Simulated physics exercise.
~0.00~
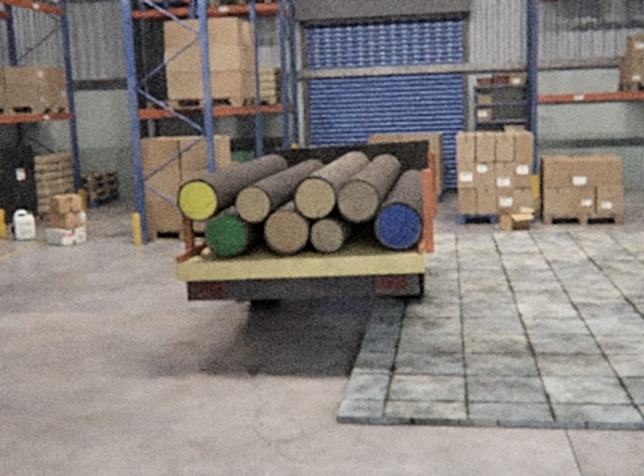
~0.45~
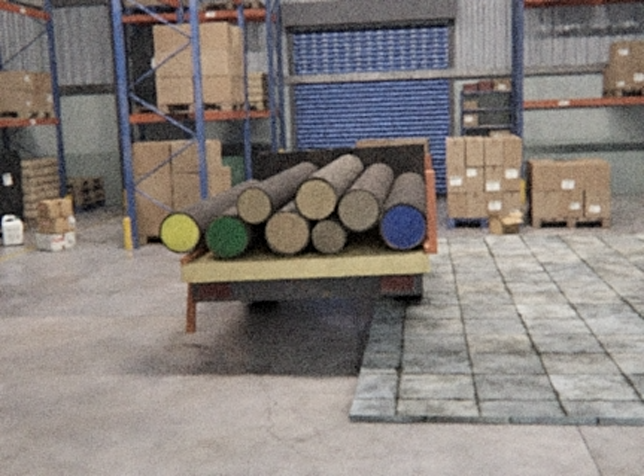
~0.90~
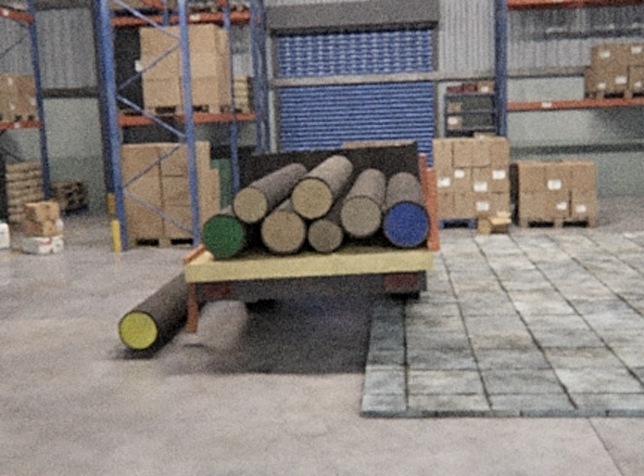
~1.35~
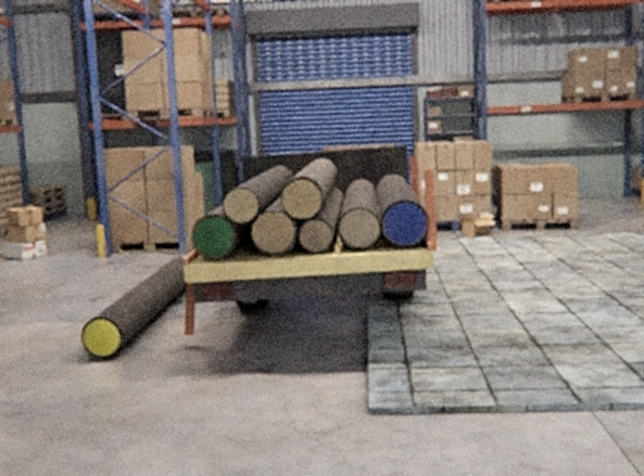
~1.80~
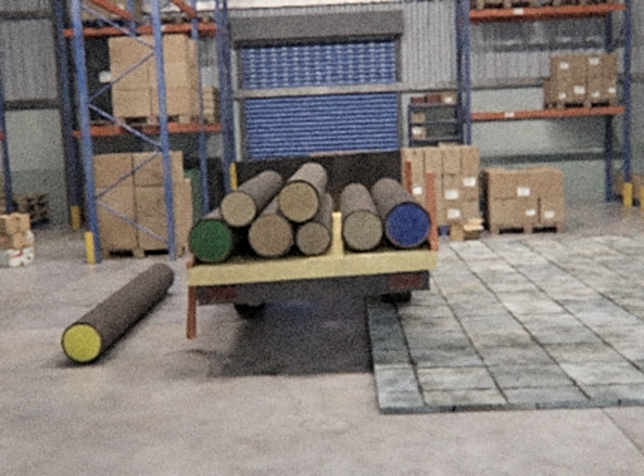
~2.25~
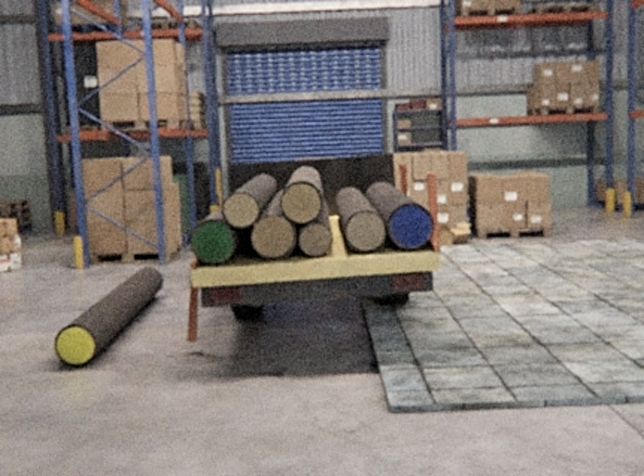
A low flatbed trailer stands in a warehouse, seen from behind, with boxes on blue and orange racking, a blue roller door beyond and grey paving to the right. It carries a stack of dark logs with pale ends, one marked yellow at upper left, one green below it and one blue at the right. The left post swings down, and the yellow-ended log drops off that side to the floor. It rolls a little farther left while the remaining logs shift and a gap opens beside the right-hand pair. The yellow-ended log ends on the floor, with green and blue still aboard.
